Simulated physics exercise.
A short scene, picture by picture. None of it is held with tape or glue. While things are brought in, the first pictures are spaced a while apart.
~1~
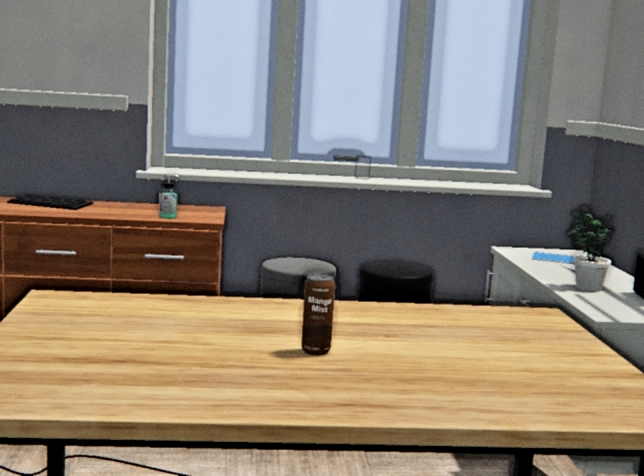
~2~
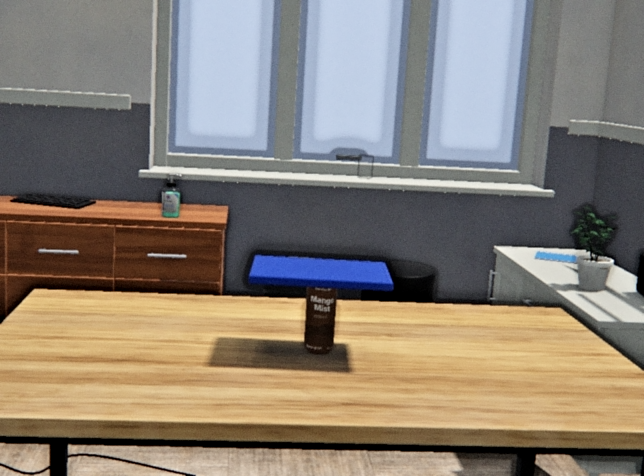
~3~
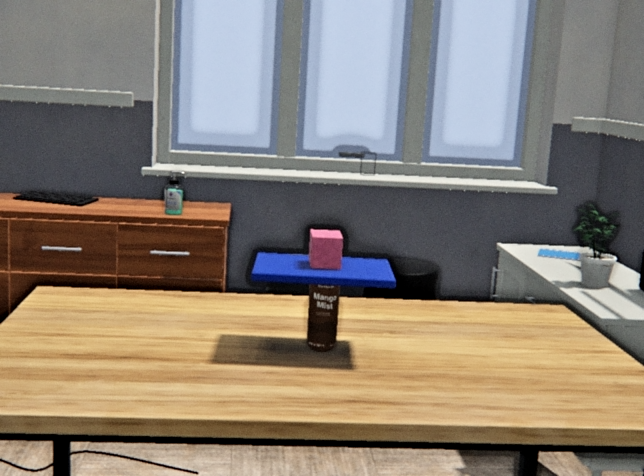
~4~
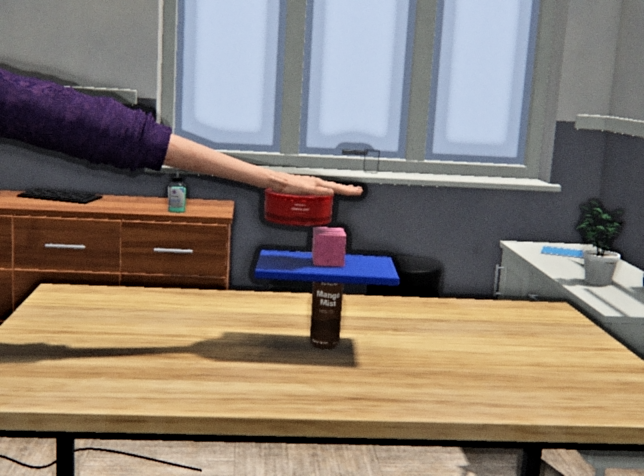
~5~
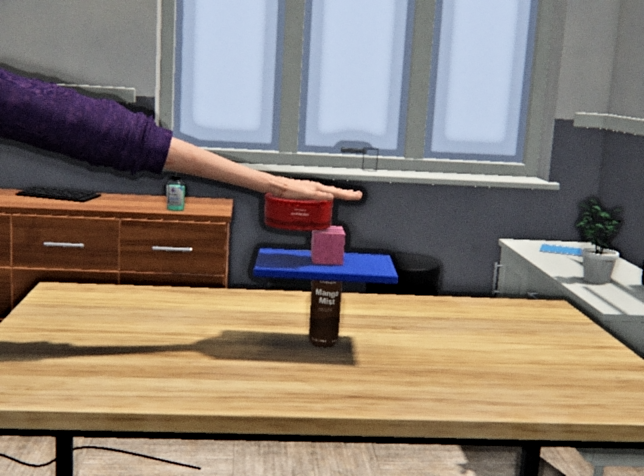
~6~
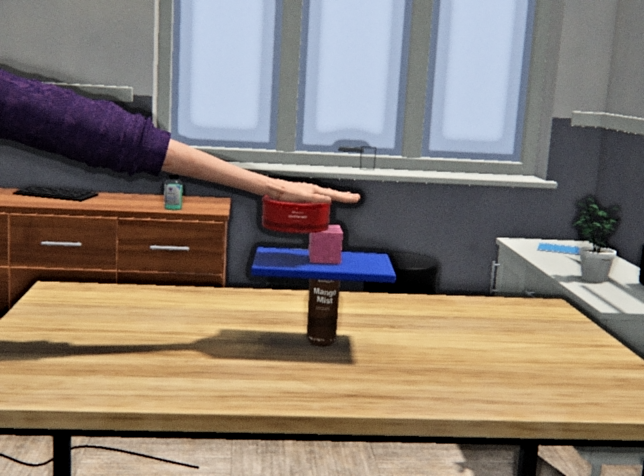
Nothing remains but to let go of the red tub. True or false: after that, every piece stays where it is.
False.
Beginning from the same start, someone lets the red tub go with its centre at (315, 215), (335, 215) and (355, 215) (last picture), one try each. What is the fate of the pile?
In order, the pile stands firm, then stands firm, and lastly tumbles down.
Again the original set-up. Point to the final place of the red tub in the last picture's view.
Look around (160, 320) in the final frame.
Then, 0.60 s after the last picture, pink block and red tub now fallen; blue tray tipped 65° from how it was.
Then, 0.70 s after the last picture, blue tray now fallen.
At rest, fallen, pink block, blue tray and red tub; left askew, brown can. Seen from the same camera at the end, red tub near (161, 320). The pile gives way.
